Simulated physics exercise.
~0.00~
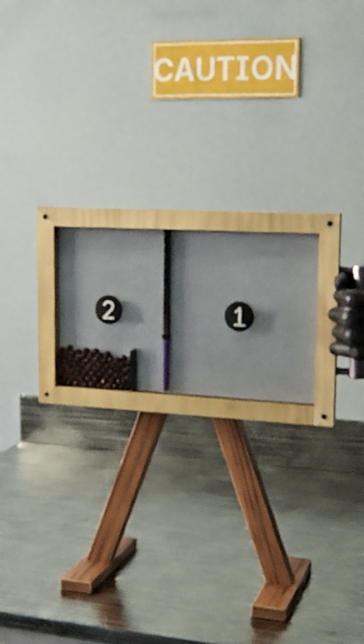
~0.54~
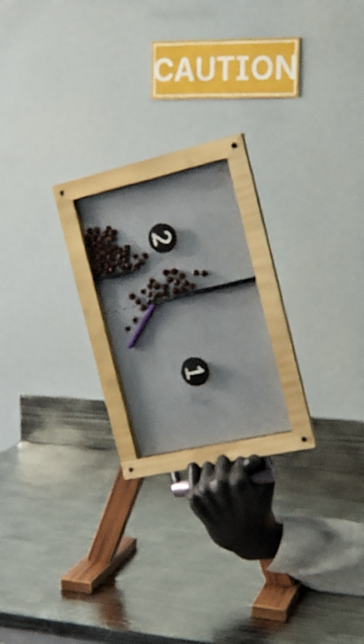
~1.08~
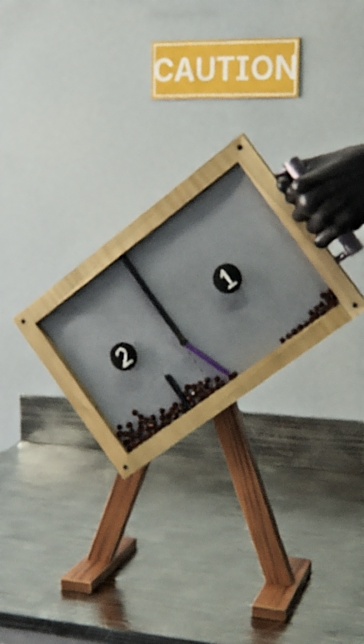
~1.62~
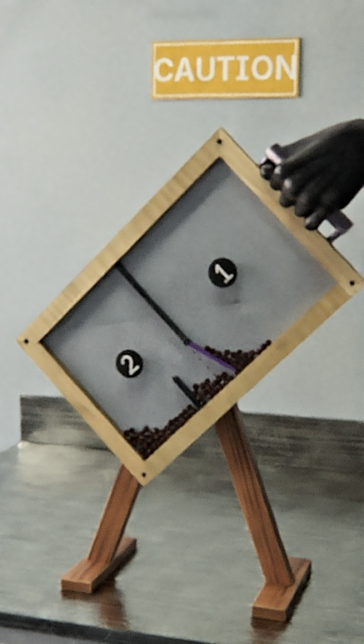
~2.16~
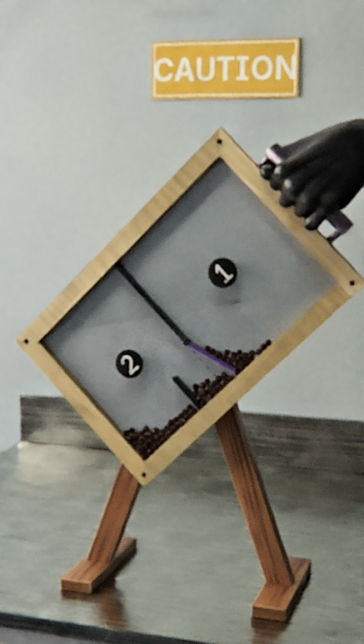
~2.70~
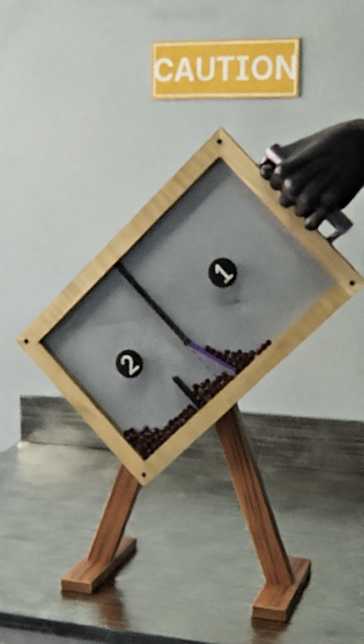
A framed case of dark beads is turned clockwise by a gloved hand, then swung back anticlockwise past level, its purple flap opening as beads spill between sides; it ends still and tilted, with most beads in the lower left side and some in the other.
